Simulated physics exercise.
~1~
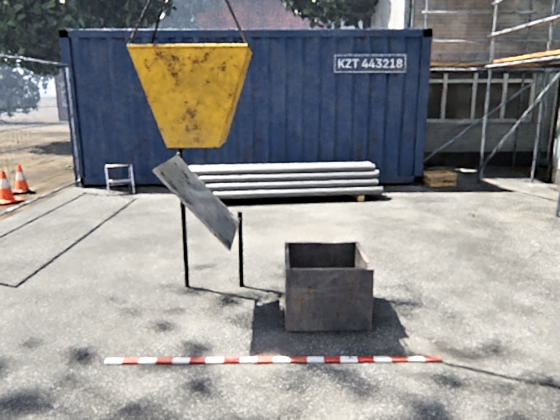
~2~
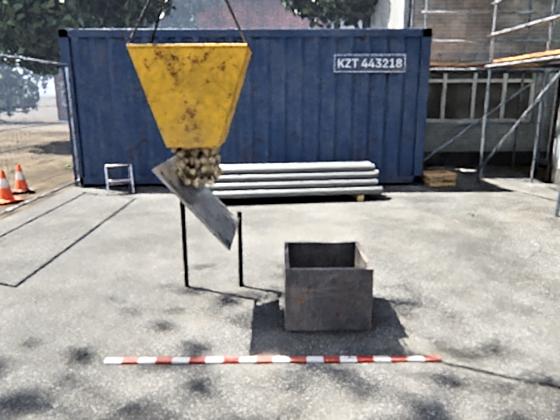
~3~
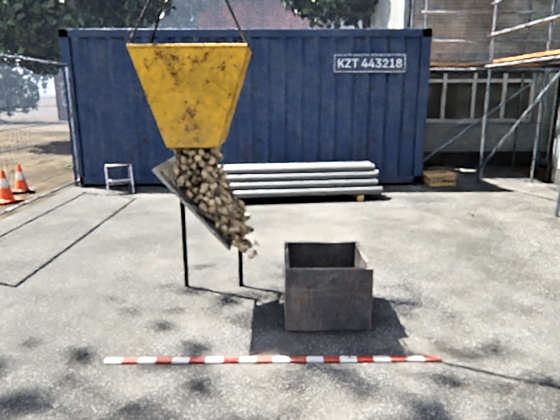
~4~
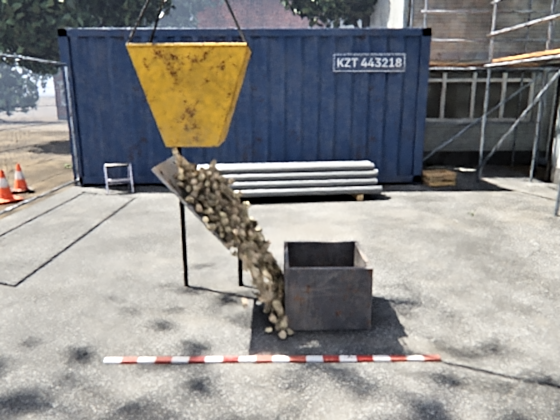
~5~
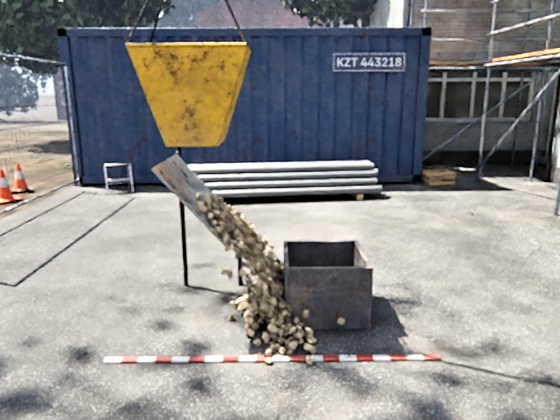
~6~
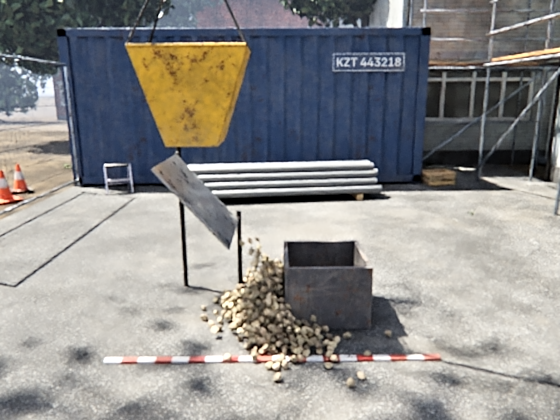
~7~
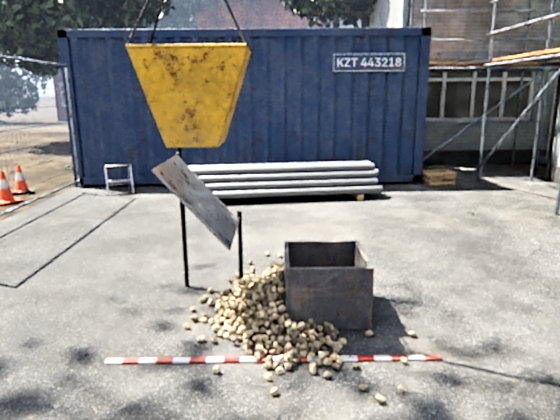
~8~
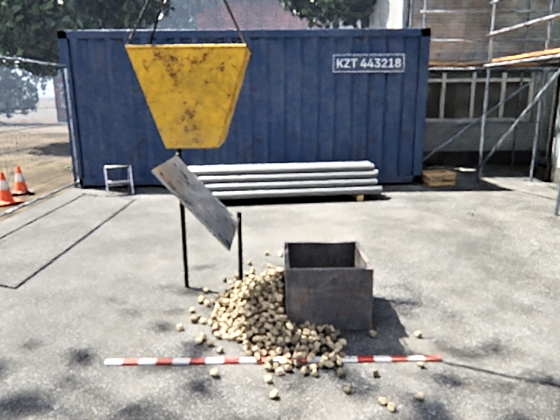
The clip opens on a yellow skip hanging still above a tilted steel plate on posts, with an open-topped bin standing to the lower right and a blue container behind. Pale stones pour from the bottom of the skip onto the plate. They slide down its slope to the right and spill off the lower edge, falling short of the bin. The stones pile up on the ground against the bin's left side, some scattering in front over the red and white staff. It ends with the skip emptied, a heap left of the bin, and a few stray stones lying farther right.
